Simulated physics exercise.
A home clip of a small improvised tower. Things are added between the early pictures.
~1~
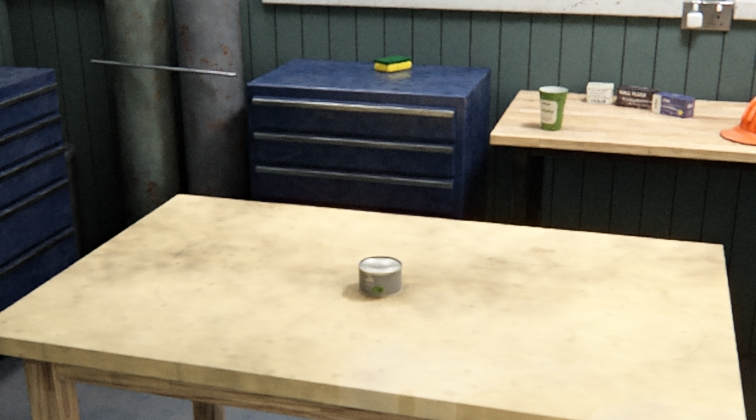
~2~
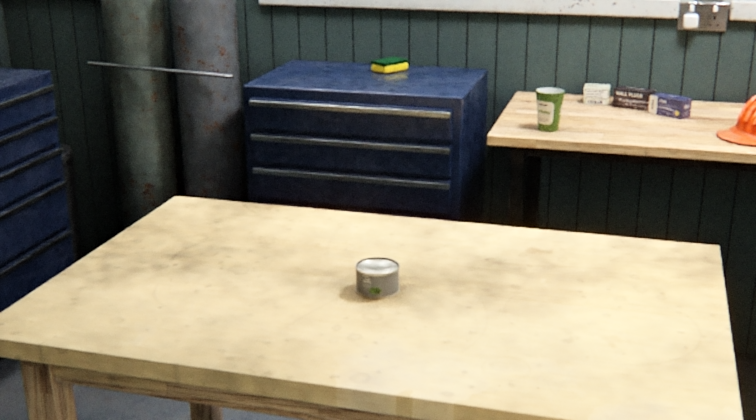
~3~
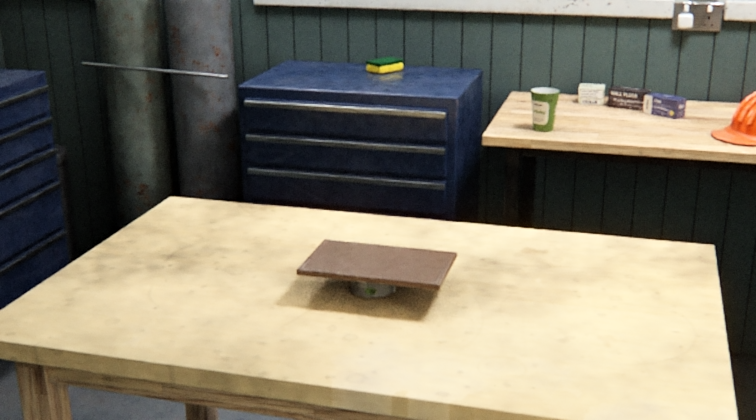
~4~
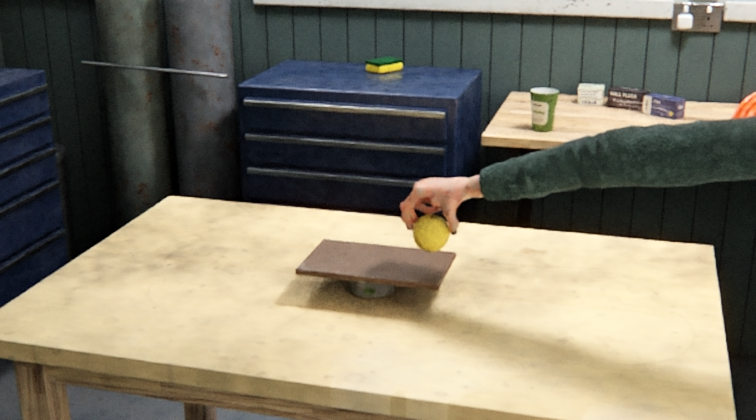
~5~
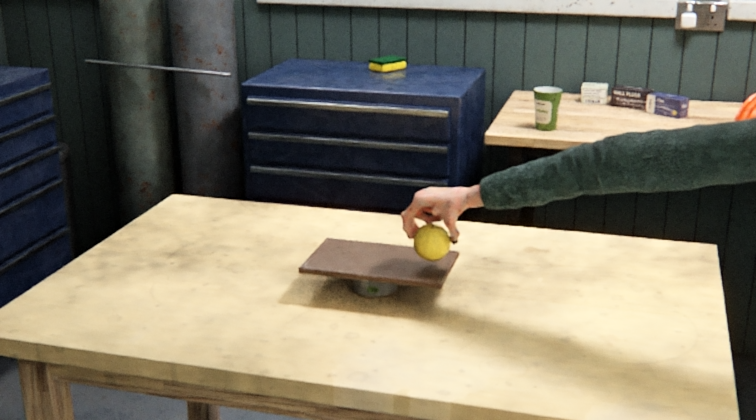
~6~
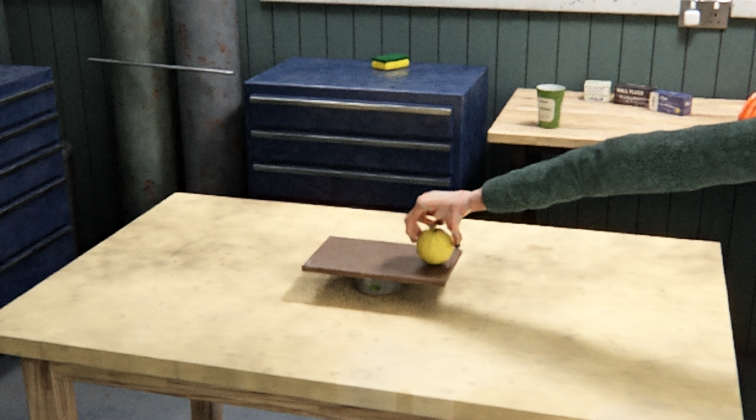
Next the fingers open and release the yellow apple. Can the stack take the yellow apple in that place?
Here the stack comes apart.
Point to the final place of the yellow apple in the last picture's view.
At about (479, 282).
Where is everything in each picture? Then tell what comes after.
The last thing is not in view yet; grey tub (380, 277), in the first picture.
The last thing is not in view yet; grey tub (378, 278), in the second picture.
The last thing is not in view yet, in the third picture.
Still above its spot; yellow apple (431, 233), in the fourth picture.
Still above its spot; yellow apple (432, 242), in the fifth picture.
In place under the hand; yellow apple (435, 246), in the sixth picture.
Then, 0.30 s later than the last frame, yellow apple now fallen; brown lid tilted by 29°.
Then, 0.60 s later than the last frame, brown lid tilted by 21°.
Then, 1.40 s later than the last frame, nothing new.
When it is over, fallen, yellow apple; the other 2 as before. End places, in pixels of the last picture, yellow apple near (479, 283). The stack gives way.
